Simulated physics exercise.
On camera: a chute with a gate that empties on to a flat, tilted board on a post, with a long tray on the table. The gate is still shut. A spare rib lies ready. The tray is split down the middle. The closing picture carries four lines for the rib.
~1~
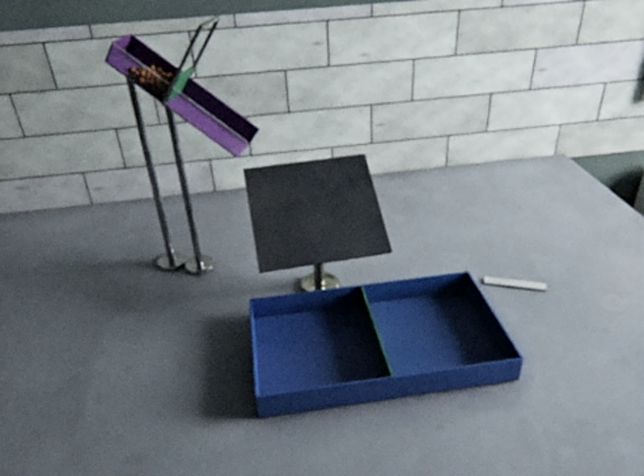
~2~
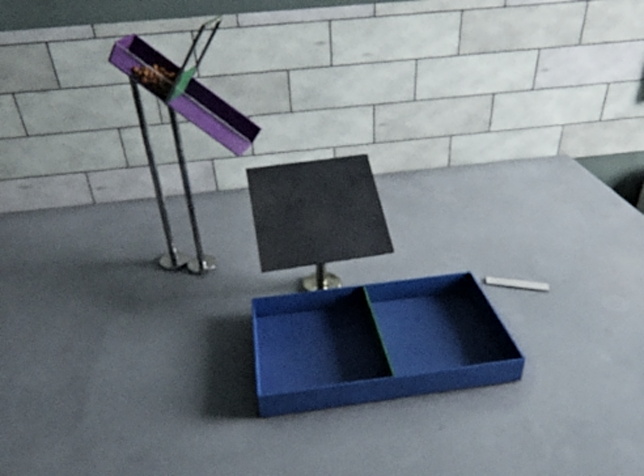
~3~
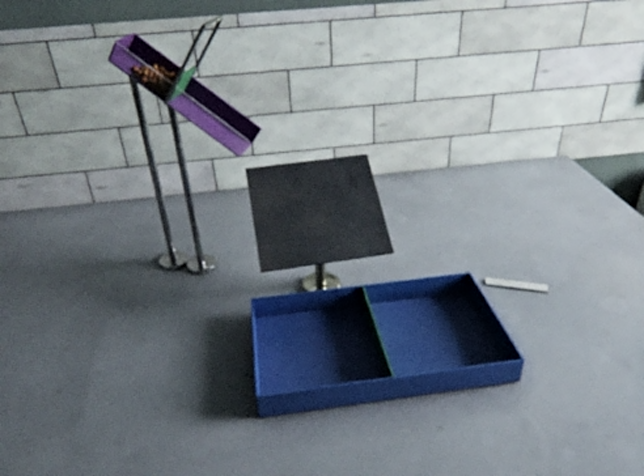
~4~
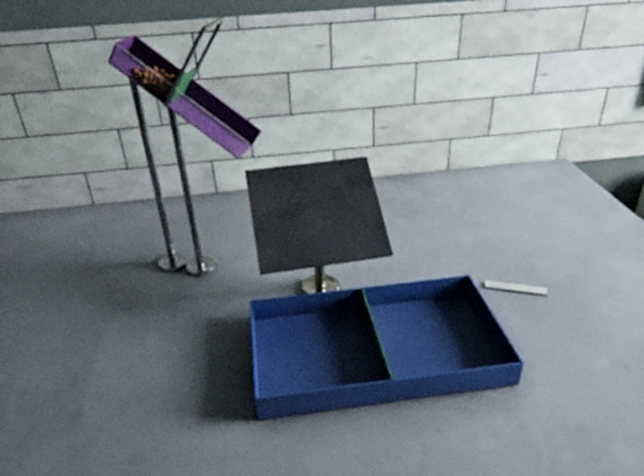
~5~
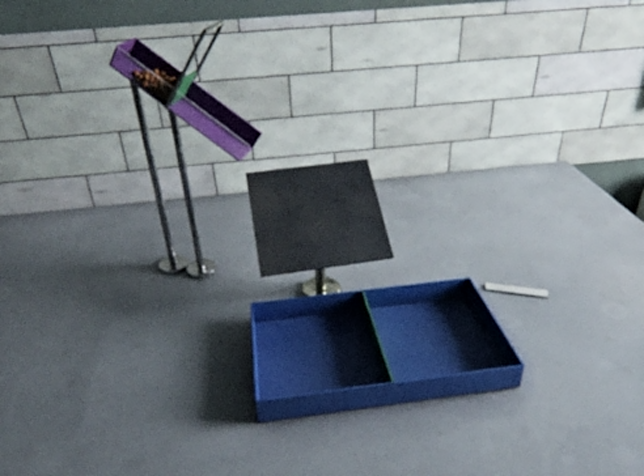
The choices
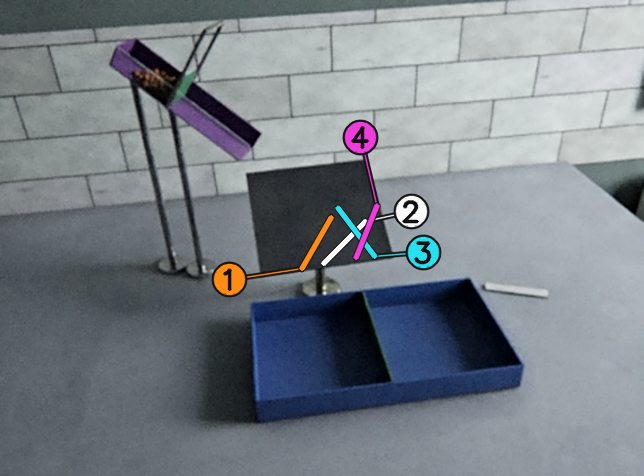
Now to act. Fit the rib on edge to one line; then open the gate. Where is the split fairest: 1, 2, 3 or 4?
Go for 3.
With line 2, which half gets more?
More lands on the left.
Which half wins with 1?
More lands on the left.
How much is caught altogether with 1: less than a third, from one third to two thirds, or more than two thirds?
More than two thirds.
On the marked copy, line 1 from (331, 217) to (301, 268); line 2 from (365, 221) to (323, 263); line 3 from (337, 208) to (374, 256); line 4 from (376, 205) to (356, 257).
For line 1, of what is caught, the bulk in the left half, a small share in the right.
For line 2, of what is caught, all but a few in the left half, only a few in the right.
For line 3, of what is caught, close to half in the left half, close to half in the right.
For line 4, of what is caught, all but a few in the left half, only a few in the right.
